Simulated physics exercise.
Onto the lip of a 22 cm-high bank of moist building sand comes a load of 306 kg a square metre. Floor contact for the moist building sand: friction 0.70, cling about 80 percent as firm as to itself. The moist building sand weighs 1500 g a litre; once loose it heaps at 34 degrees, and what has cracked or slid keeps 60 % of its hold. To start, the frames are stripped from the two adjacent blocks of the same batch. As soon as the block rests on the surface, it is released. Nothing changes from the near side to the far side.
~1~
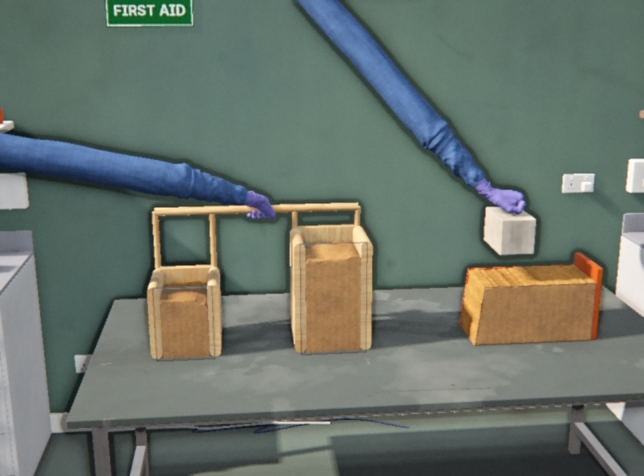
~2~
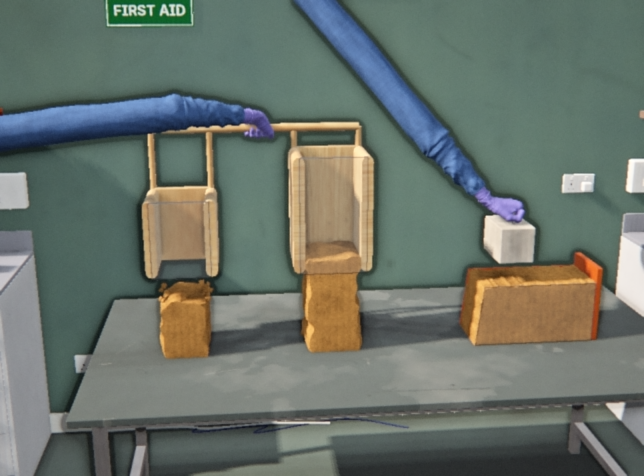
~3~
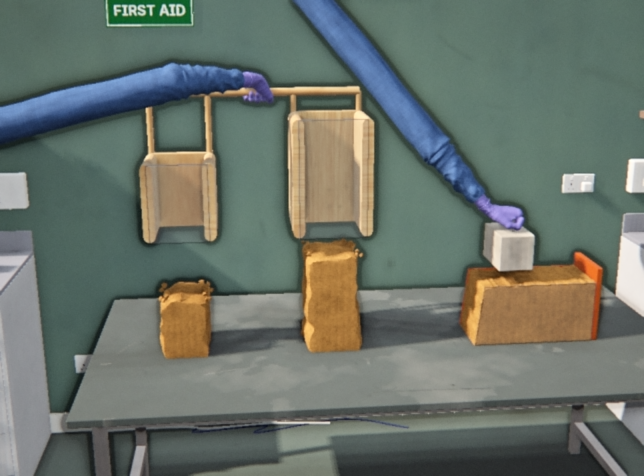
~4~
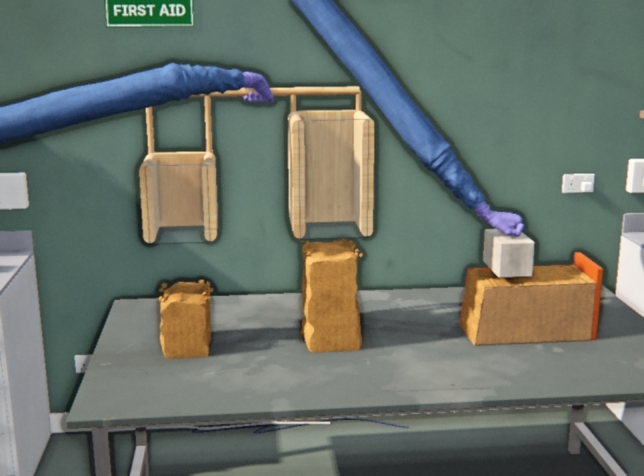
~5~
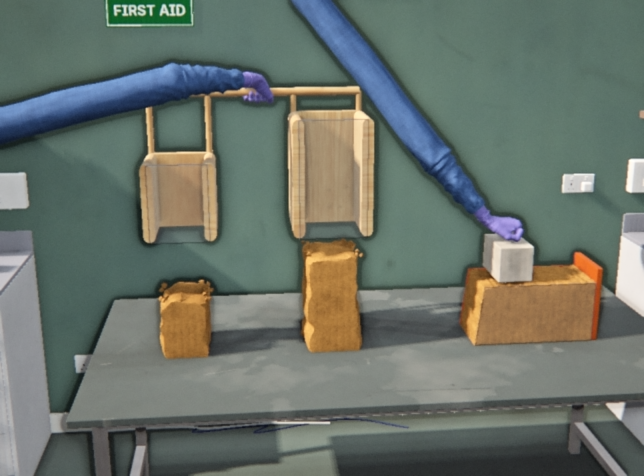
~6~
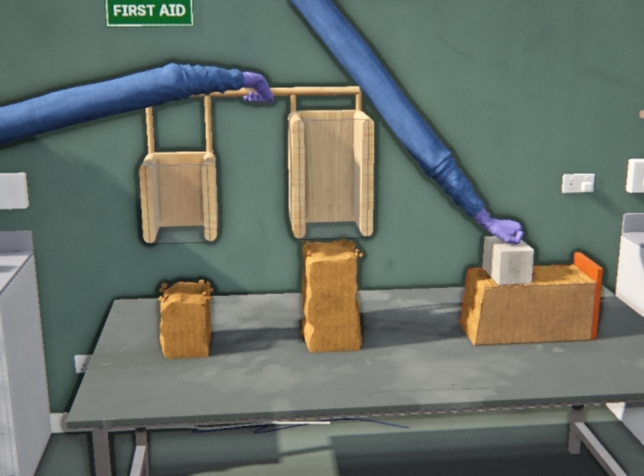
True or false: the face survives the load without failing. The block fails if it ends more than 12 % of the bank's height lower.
True.
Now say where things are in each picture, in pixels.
In the first picture, highest point of the moist building sand at (547, 285); test blocks 21 cm, 35 cm high (left to right).
In the second picture, highest point of the moist building sand at (547, 285); test blocks 21 cm, 35 cm high (left to right).
In the third picture, highest point of the moist building sand at (547, 285); test blocks 21 cm, 35 cm high (left to right).
In the fourth picture, highest point of the moist building sand at (547, 285); test blocks 21 cm, 35 cm high (left to right).
In the fifth picture, highest point of the moist building sand at (547, 285); test blocks 21 cm, 35 cm high (left to right).
In the sixth picture, highest point of the moist building sand at (547, 285); test blocks 21 cm, 35 cm high (left to right).
Another 0.15 s on from the sixth picture, the block is down by 1 % of the bank's height and stands upright.
Another 0.34 s on from the sixth picture, the block is down by 1 % of the bank's height and stands upright.
Another 0.52 s on from the sixth picture, the block is down by 2 % of the bank's height and stands upright.
Another 0.71 s on from the sixth picture, the block is down by 2 % of the bank's height and stands upright.
Another 0.76 s on from the sixth picture, at the end, the block is down by 2 % of the bank's height and stands upright.
